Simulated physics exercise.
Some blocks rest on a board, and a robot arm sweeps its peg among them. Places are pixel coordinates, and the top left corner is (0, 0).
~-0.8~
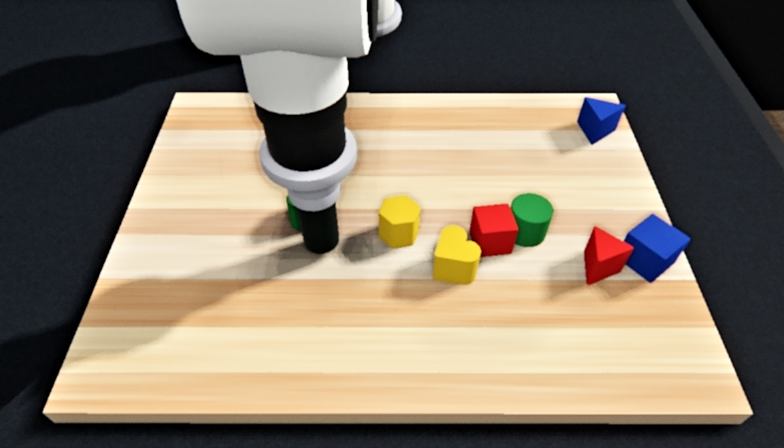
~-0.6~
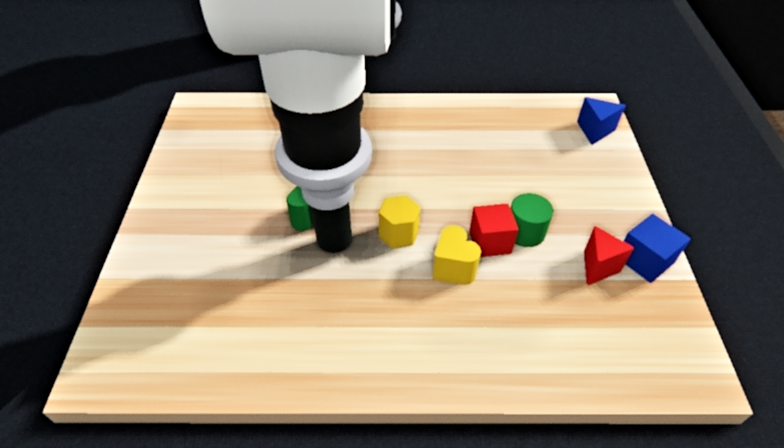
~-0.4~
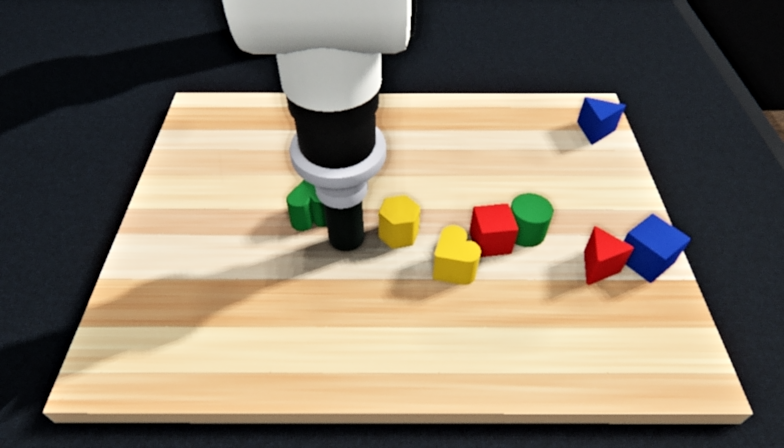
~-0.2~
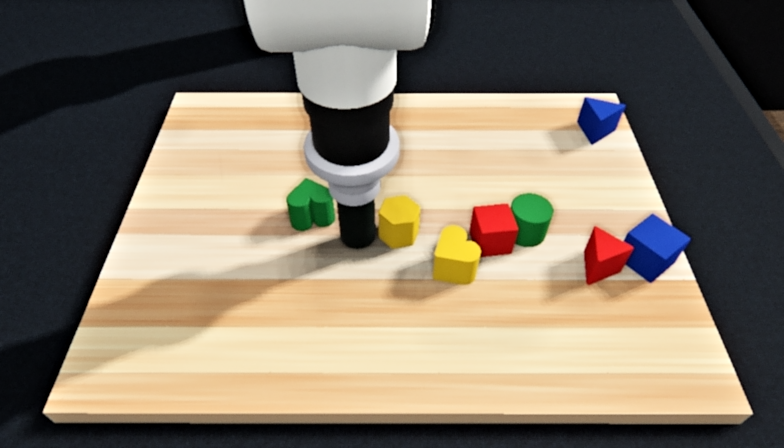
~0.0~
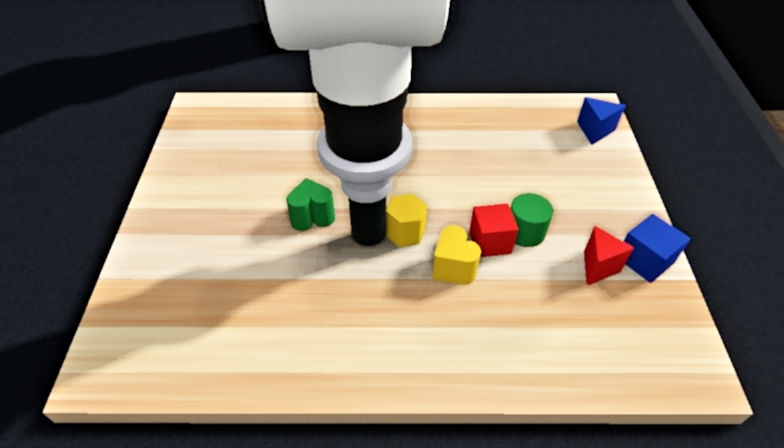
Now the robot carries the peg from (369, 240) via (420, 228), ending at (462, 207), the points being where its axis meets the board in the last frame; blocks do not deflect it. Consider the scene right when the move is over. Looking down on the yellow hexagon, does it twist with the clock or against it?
My prediction: CW.
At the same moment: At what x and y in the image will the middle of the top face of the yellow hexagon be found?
It ends at (502, 183).
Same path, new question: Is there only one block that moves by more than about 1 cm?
Yes, that is what happens.
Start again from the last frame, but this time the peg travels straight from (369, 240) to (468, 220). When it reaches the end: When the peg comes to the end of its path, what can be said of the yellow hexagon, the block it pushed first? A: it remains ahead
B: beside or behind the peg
The one that fits is A, it remains ahead.
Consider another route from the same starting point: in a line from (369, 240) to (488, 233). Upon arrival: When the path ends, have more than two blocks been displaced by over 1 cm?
Final answer: Yes.
The first path, step by step. One third of the way, peg (406, 227); yellow hexagon (444, 200).
Two thirds of the way, peg (436, 214); yellow hexagon (473, 190), turned 35° clockwise; green round block (536, 208).
At the end, peg (463, 200); yellow hexagon (502, 183), turned 50° clockwise; yellow heart block unmoved; red square (498, 218); green round block (536, 208).
